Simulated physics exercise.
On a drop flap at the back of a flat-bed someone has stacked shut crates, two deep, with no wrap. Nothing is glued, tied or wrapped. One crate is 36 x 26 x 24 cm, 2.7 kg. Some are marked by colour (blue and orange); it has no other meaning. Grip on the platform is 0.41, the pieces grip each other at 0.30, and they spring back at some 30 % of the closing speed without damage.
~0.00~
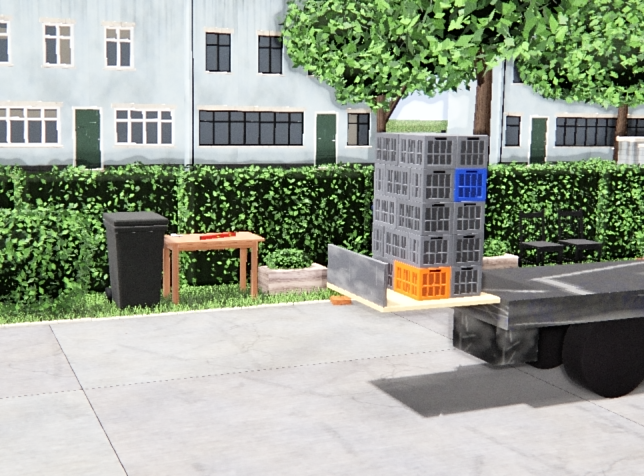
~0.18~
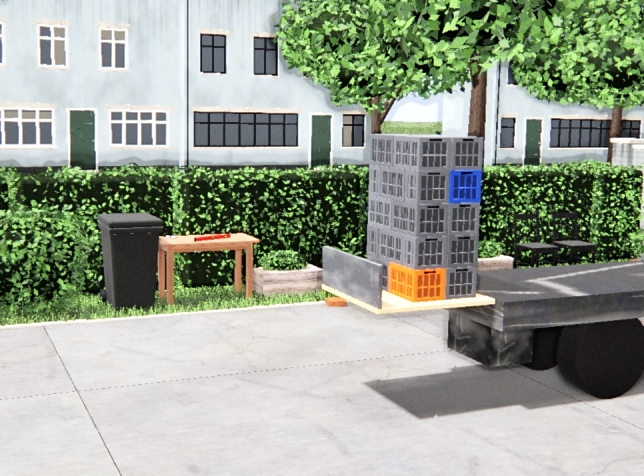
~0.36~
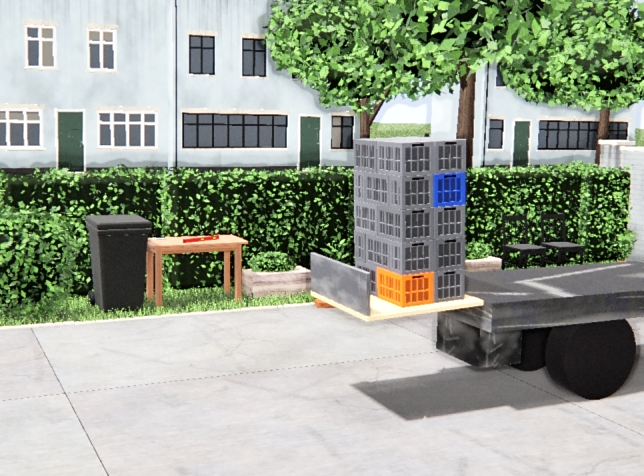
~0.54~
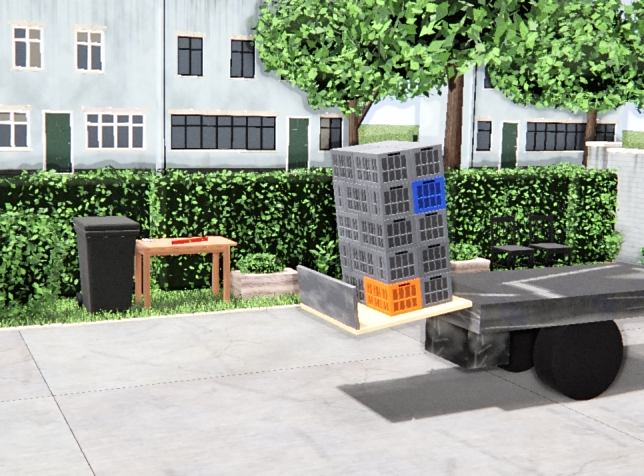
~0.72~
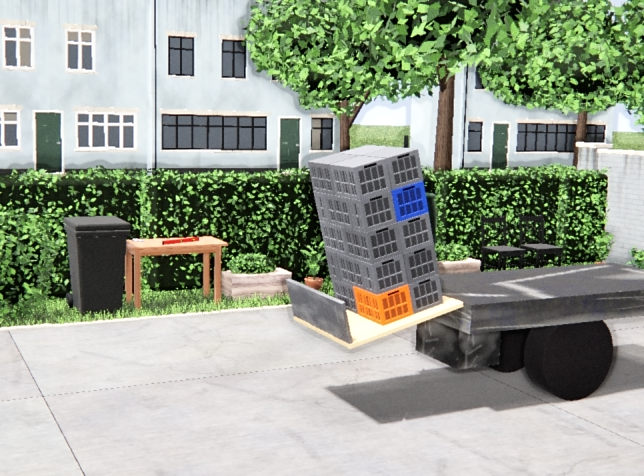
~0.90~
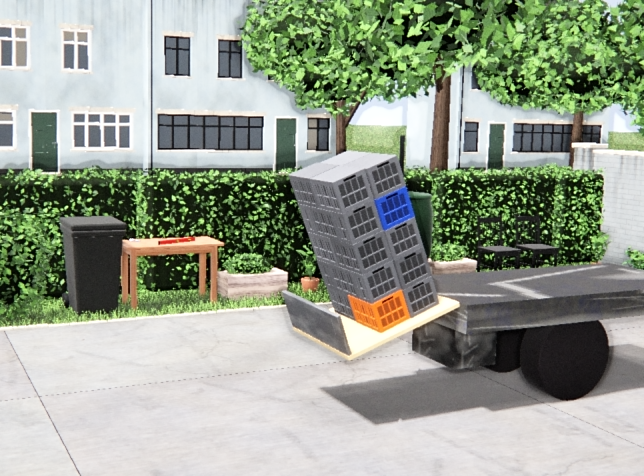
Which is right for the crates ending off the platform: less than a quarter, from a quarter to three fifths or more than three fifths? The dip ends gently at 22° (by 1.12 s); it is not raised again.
Between a quarter and three fifths of them.
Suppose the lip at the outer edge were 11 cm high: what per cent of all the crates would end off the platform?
In that case 80 per cent.
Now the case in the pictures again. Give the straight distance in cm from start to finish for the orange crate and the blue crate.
Orange 20, blue 250.
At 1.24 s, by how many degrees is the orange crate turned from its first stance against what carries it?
Roughly 25°.
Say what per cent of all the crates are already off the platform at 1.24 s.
At that moment 10 per cent.
After 1.24 s, slope 22°; 2 of the 24 crates off the platform; orange crate 25° from how it stood; blue crate 24° from how it stood.
After 1.84 s, slope 22°; 12 of the 24 crates off the platform; blue crate upside down; orange crate 37° from how it stood.
In the end (3.1 s), slope 22°; 12 of the 24 crates off the platform; blue crate on its side; orange crate 36° from how it stood. That is 50 per cent. From the last view, middles, blue crate near (154, 426), orange crate near (363, 312).
